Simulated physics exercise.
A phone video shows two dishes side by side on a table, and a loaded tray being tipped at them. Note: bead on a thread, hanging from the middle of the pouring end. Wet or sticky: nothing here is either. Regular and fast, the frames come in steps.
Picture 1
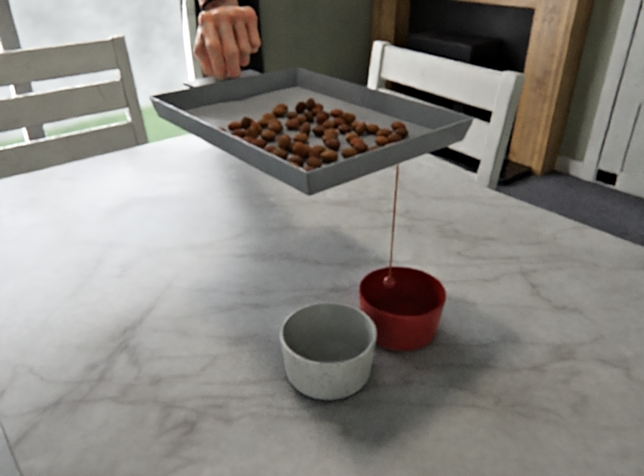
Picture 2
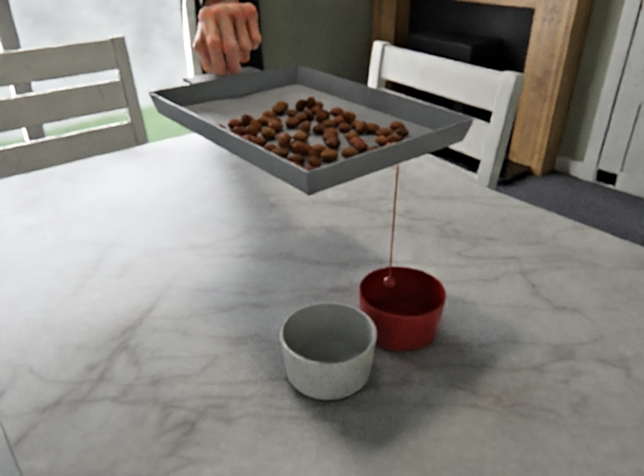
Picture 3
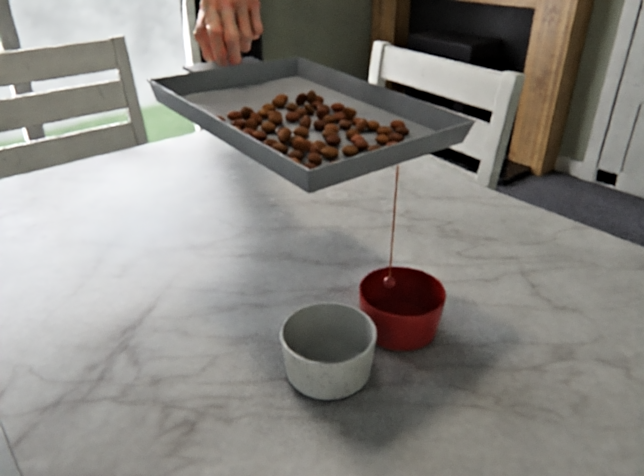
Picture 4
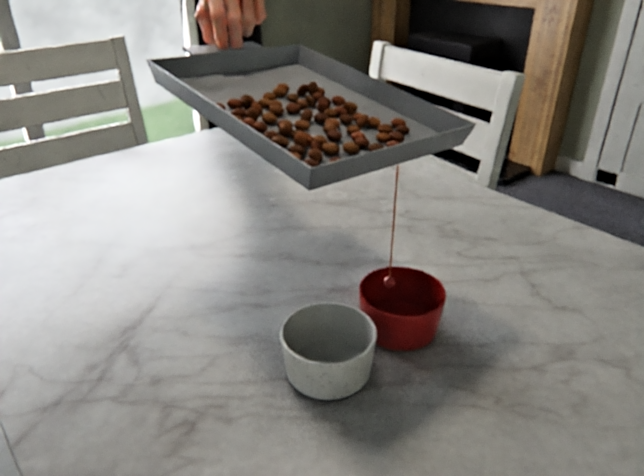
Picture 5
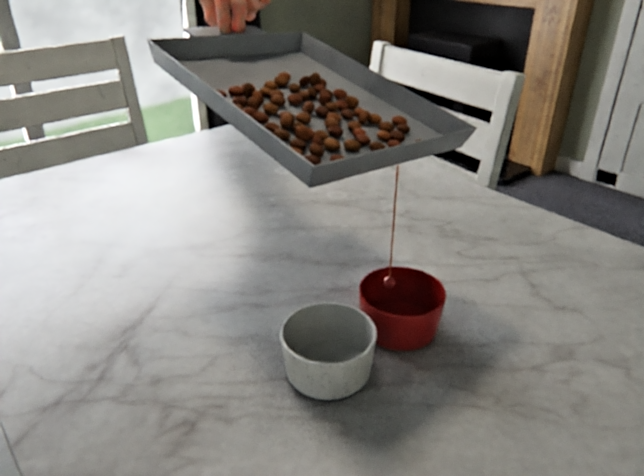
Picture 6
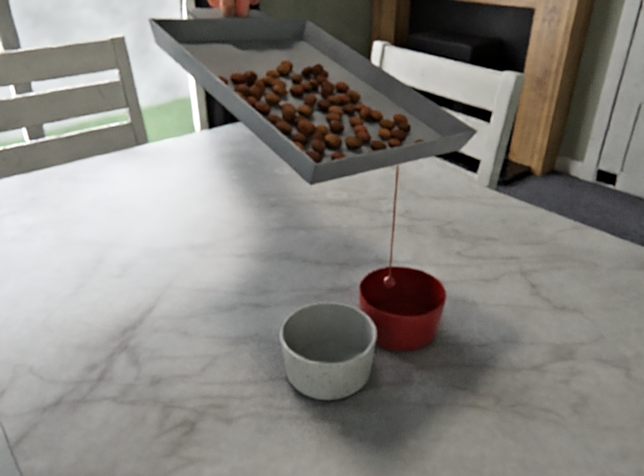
A gray tray of brown kibble tilts toward its right corner above two small bowls.
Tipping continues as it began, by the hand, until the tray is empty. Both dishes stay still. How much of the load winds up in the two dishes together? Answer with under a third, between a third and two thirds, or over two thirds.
The two dishes together get under a third of it.
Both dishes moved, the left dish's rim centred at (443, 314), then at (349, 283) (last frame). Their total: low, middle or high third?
The first try: In the middle band. The second: Below one third.
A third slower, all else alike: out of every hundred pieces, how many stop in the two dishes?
I'd say 10 percent or thereabouts.
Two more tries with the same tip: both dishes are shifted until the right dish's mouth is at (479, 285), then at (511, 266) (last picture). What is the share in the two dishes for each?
70 %, 60 %.
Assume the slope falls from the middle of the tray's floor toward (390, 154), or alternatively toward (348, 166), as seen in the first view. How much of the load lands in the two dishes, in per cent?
I'd put it at some 0 % and then some 40 %.
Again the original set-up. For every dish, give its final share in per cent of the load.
The left dish gets close to 0 per cent and the right dish close to 10 per cent.
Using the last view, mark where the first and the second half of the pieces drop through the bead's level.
(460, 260), then (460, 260).
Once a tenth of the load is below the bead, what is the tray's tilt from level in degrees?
That would be about 95 degrees from level.
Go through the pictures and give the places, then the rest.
In the first frame, corners of the pouring end (309, 168) and (466, 117), level; middle of the load (320, 130), bits of dog kibble; left dish (360, 373); right dish (433, 326); bead on its thread (389, 282).
In the second frame, corners of the pouring end (309, 168) and (466, 118), level; middle of the load (320, 129).
In the third frame, corners of the pouring end (310, 166) and (467, 120), tipped barely, lowest at the right corner; middle of the load (320, 125).
In the fourth frame, corners of the pouring end (312, 164) and (468, 123), tipped a little, lowest at the right corner; middle of the load (321, 118).
In the fifth frame, corners of the pouring end (315, 161) and (469, 126), tipped a little, lowest at the right corner; middle of the load (322, 112).
In the sixth frame, corners of the pouring end (317, 159) and (469, 129), tipped clearly, lowest at the right corner; middle of the load (324, 105); left dish (360, 373); right dish (433, 326).
Just after the last frame, tray tipped steeply; every one on the tray.
A moment on, tray tipped right over; roughly half on the tray; just a few in the right dish; about a tenth outside both; roughly a quarter in the air.
Further on, tray tipped past a quarter turn; about a tenth in the right dish; almost all outside both.
When it is over, tray tipped past a quarter turn; not one in the left dish; about a tenth in the right dish; almost all outside both.
